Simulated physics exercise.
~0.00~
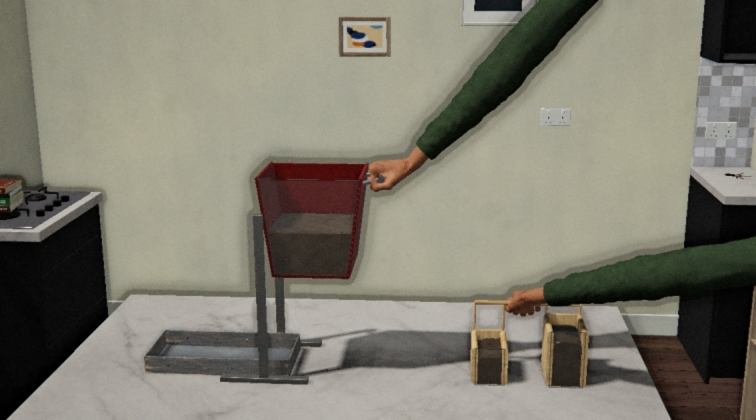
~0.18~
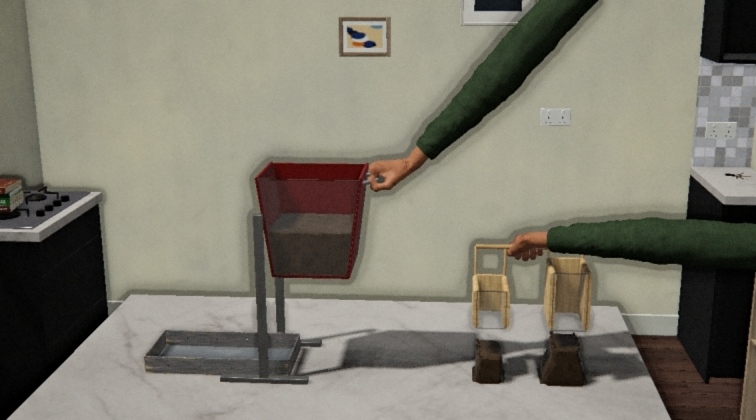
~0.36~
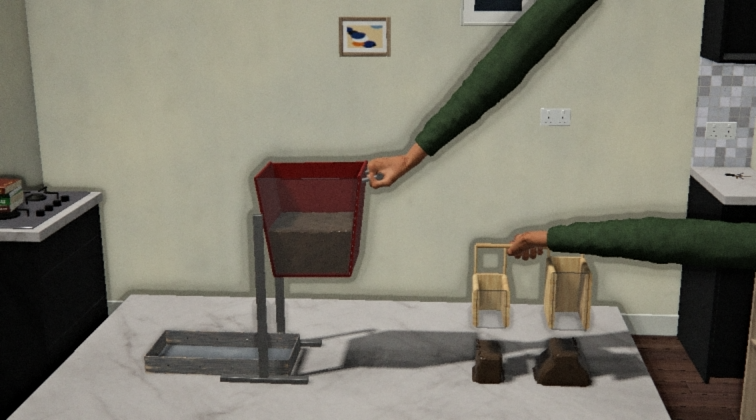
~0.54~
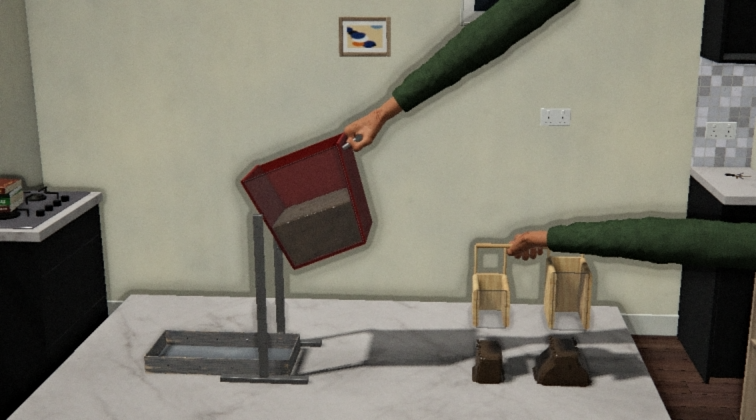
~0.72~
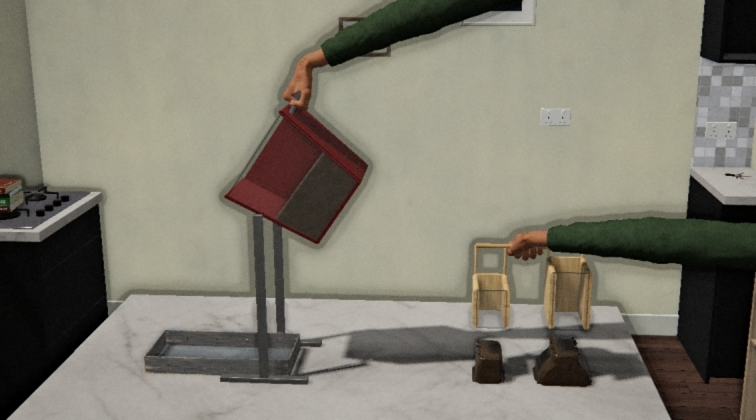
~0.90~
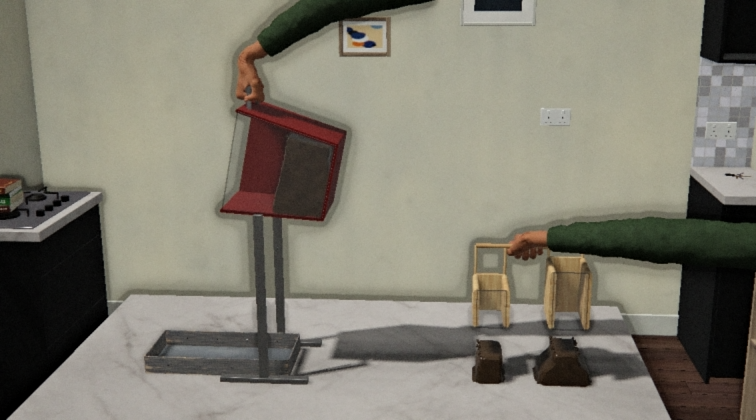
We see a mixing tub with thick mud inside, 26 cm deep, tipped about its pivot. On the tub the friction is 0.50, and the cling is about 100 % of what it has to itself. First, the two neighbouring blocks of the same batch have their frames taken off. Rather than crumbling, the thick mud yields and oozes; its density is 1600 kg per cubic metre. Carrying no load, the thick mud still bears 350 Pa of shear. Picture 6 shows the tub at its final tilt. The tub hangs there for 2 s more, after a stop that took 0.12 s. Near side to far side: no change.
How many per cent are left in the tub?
About 100 %.
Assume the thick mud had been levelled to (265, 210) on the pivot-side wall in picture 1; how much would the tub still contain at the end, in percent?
About 70 per cent.
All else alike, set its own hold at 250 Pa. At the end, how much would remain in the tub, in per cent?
Roughly 85 per cent.
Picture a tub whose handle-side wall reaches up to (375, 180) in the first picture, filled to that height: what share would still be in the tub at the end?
Some 85 per cent, I reckon.
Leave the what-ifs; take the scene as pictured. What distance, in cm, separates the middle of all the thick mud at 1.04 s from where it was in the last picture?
I'd put the distance at about 4 centimetres.
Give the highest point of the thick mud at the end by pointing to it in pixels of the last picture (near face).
Close to pixel (256, 172).
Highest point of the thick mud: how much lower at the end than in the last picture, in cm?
Roughly 9 cm.
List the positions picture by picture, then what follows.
Handle-side rim at (358, 180), tilt 0 degrees; crest of the thick mud at (273, 232); block heights 8.4 cm, 13 cm (left to right), in the first frame.
Handle-side rim at (358, 180), tilt 0 degrees; crest of the thick mud at (273, 232); block heights 8.2 cm, 11 cm (left to right), in the second frame.
Handle-side rim at (357, 177), tilt 1 degrees; crest of the thick mud at (347, 231); block heights 8.1 cm, 9.2 cm (left to right), in the third frame.
Handle-side rim at (335, 146), tilt 22 degrees; crest of the thick mud at (350, 202); block heights 8.1 cm, 9.2 cm (left to right), in the fourth frame.
Handle-side rim at (279, 114), tilt 56 degrees; crest of the thick mud at (326, 156); block heights 8.1 cm, 9.2 cm (left to right), in the fifth frame.
Handle-side rim at (237, 113), tilt 78 degrees; crest of the thick mud at (287, 139); block heights 8.1 cm, 9.2 cm (left to right), in the sixth frame.
After 1.04 s, the tub is at 78 degrees and holds 100 %.
After 1.21 s, the tub is at 78 degrees and holds 100 %.
After 1.38 s, the tub is at 78 degrees and holds 100 %.
After 1.55 s, the tub is at 78 degrees and holds 100 %.
After 2.90 s, the tub is at 78 degrees and holds 100 %.
